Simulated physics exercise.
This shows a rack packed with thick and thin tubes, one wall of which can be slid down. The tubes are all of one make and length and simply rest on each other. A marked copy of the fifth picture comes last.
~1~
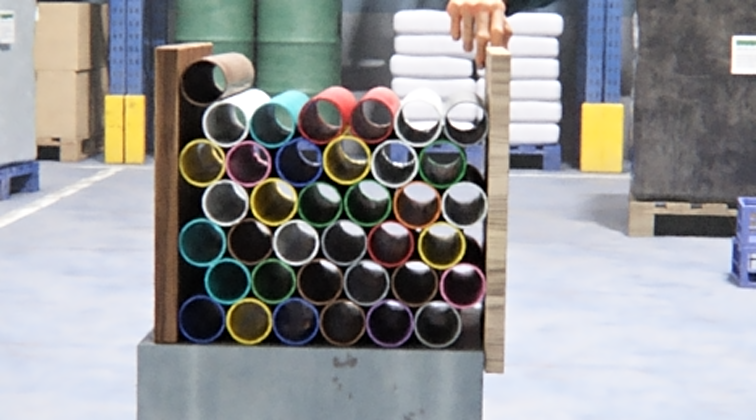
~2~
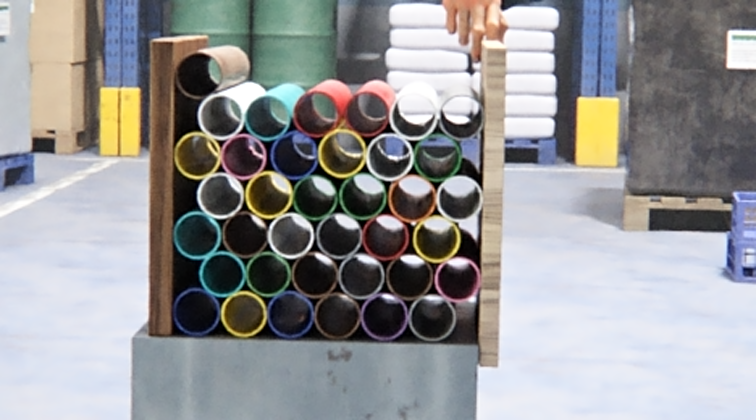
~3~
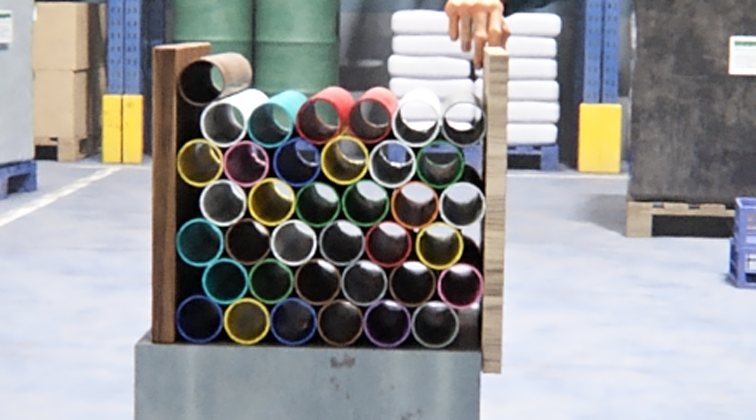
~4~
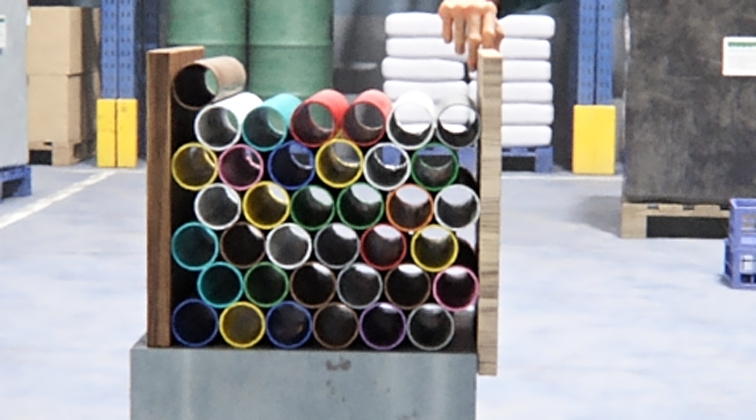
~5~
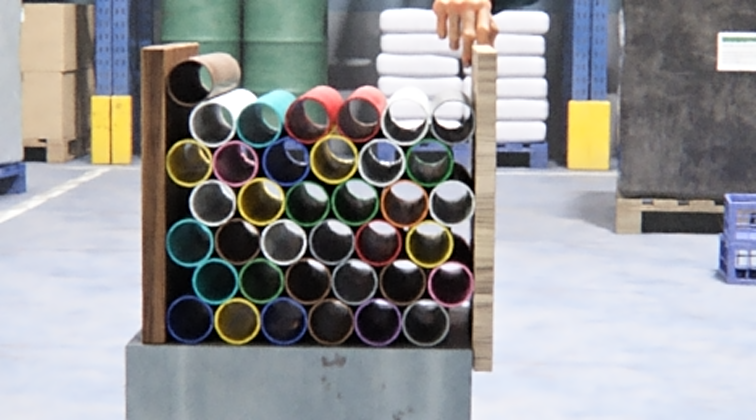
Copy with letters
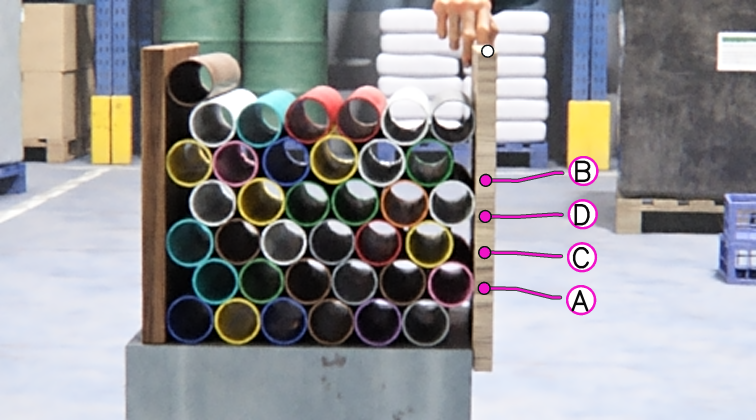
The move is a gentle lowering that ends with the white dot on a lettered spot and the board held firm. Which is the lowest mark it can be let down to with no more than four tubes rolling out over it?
Down to A.
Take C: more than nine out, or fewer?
It loses fewer than nine.
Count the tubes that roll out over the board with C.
With C, four.
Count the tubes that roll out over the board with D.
With D, one.
On the marked copy, A at (484, 289); B at (486, 180); C at (485, 253); D at (485, 217); the white dot at (488, 51).
With A. Early on, top of the board (476, 149).
Further on, top of the board (475, 257).
At the end, top of the board (474, 287), four out over the board.
As for the rest, B none out over the board; C four out over the board; D one out over the board.
